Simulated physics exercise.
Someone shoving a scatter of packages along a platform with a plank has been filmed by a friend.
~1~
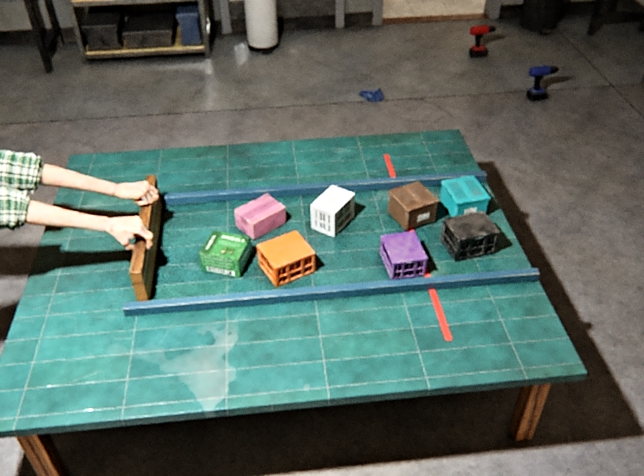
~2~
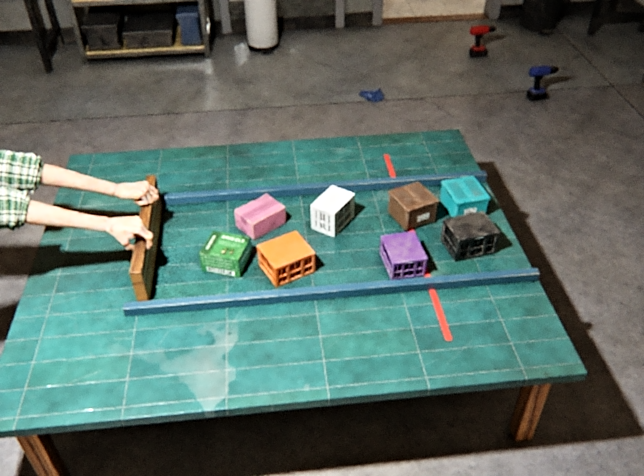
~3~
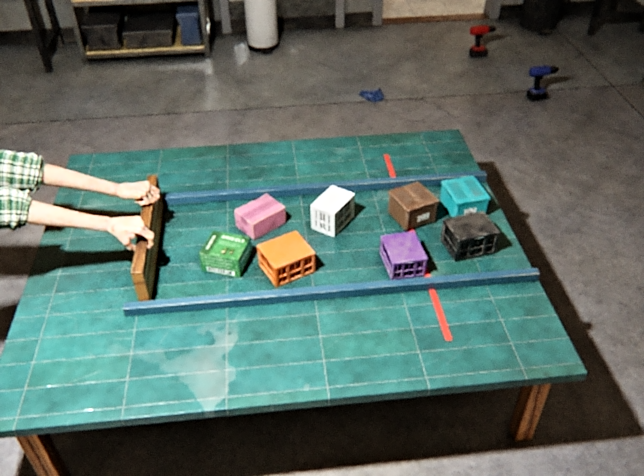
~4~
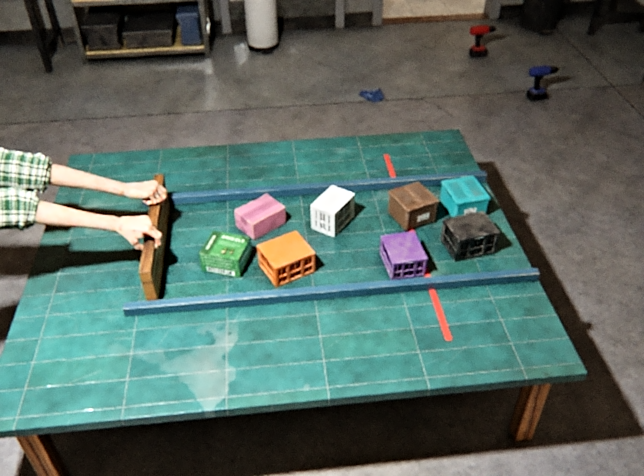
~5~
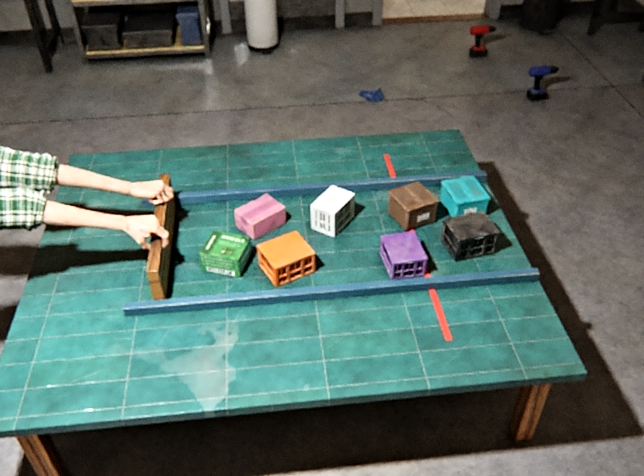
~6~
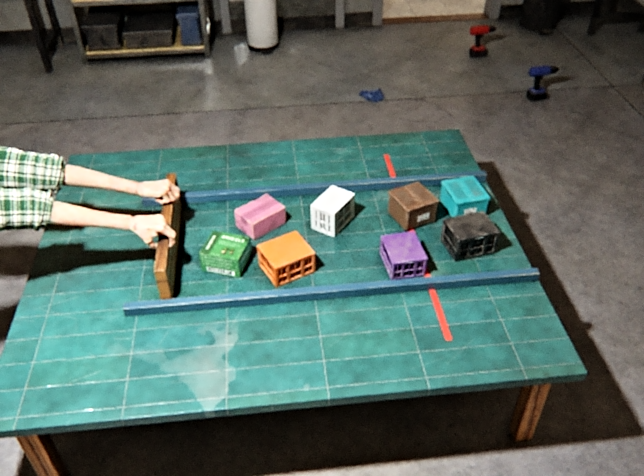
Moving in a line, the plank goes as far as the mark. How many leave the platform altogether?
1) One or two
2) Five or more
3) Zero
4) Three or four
The answer is 1.
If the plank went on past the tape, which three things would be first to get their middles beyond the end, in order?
Earliest first: Turquoise tote, black crate, brown tote.
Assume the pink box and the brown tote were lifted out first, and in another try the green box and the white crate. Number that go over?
Taking the two tries in turn, it comes to 0 and 0.
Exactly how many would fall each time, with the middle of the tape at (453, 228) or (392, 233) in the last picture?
Down on the ground: 3 and 0.
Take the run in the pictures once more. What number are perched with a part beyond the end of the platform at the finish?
It totals 1.
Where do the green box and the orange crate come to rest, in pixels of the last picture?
Okay, so first (433, 224), and next (444, 257).
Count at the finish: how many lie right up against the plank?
Number in contact with it: 3.
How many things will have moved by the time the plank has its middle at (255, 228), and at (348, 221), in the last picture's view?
Counts: 3 and 6.
Early on, none off yet; turquoise tote at rest near (464, 199); black crate at rest near (470, 236); brown tote at rest near (412, 207).
Finally, the number that fall off is one or two; lost, turquoise tote.
